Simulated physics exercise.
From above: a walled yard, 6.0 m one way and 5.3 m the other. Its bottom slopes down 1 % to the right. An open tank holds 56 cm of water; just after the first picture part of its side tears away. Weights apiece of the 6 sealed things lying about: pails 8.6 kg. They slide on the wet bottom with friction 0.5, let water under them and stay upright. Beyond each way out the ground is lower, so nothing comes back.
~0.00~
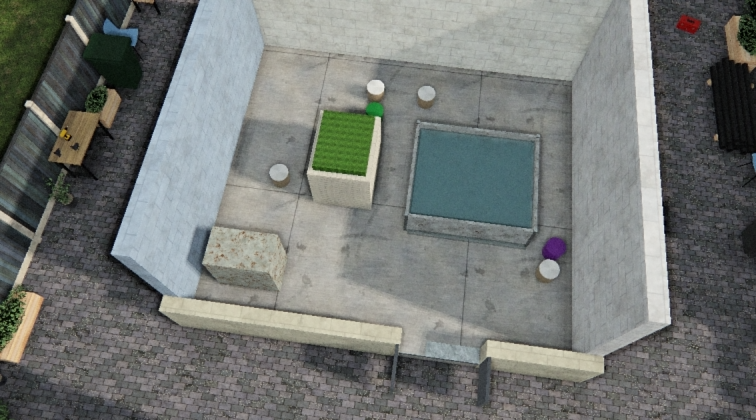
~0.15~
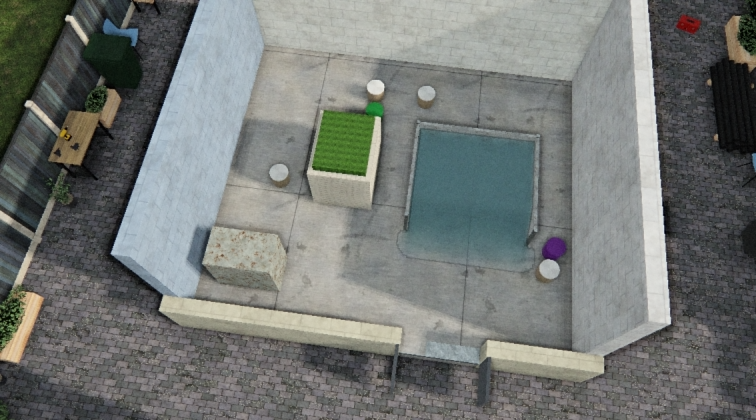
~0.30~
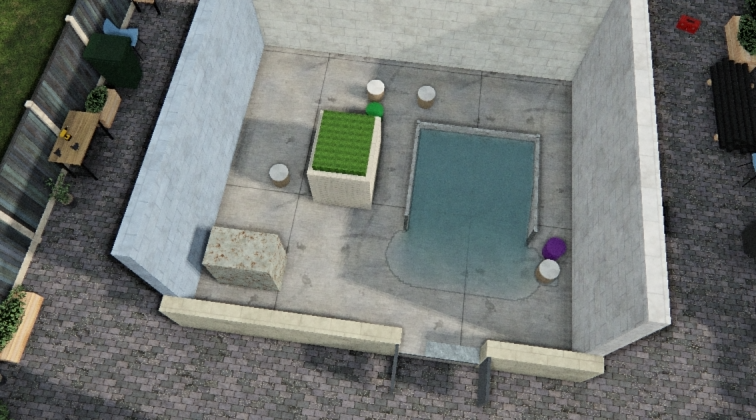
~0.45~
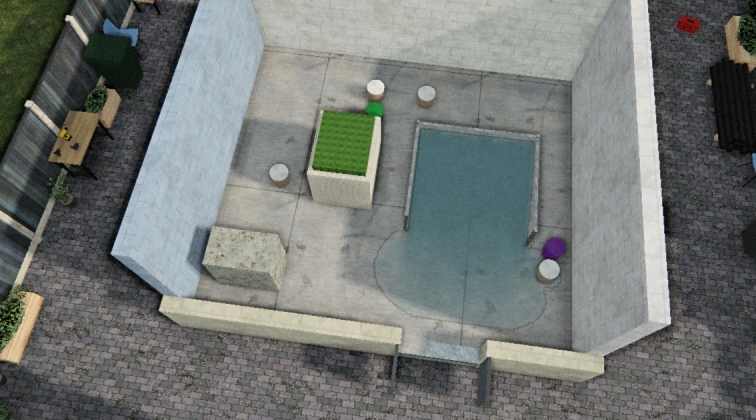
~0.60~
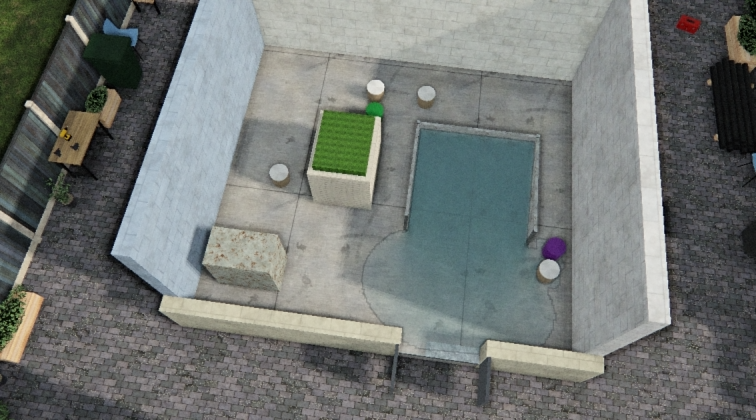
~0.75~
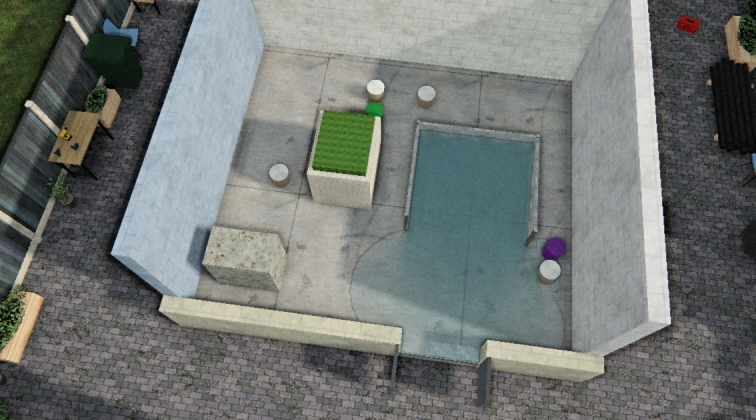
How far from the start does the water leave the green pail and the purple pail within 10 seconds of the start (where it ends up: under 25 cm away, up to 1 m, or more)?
The green pail barely shifts; the purple pail travels far.
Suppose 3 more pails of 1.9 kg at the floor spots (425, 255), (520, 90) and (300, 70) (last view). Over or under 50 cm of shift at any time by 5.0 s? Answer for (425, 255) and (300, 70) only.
In that order: Past it, less.
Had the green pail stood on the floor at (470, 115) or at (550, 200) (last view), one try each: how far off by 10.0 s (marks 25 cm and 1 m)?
In that order: It barely shifts; it gets carried off.
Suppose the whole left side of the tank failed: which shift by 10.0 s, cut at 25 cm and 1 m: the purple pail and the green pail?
In that case the purple pail holds its place, the green pail ends far away.
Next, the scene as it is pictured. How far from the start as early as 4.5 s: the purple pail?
About 250 cm.
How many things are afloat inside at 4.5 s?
0 of them.
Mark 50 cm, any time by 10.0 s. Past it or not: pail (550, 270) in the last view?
Answer: Past it.
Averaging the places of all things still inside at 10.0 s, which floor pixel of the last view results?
Around (426, 128).
After 2.0 s the green pail is near (374, 110), 0.0 m from its start, aground; the purple pail is near (556, 245), 0.0 m from its start, aground; 0 of 6 are out; 0 afloat.
After 4.5 s the green pail is near (374, 110), 0.0 m from its start, aground; the purple pail is near (547, 128), 2.3 m from its start, aground; 0 of 6 are out; 0 afloat.
After 7.0 s the green pail is near (374, 110), 0.0 m from its start, aground; the purple pail is near (546, 124), 2.3 m from its start, aground; 0 of 6 are out; 0 afloat.
After 10.0 s the green pail is near (374, 110), 0.0 m from its start, aground; the purple pail is near (546, 124), 2.3 m from its start, aground; 0 of 6 are out; 0 afloat.
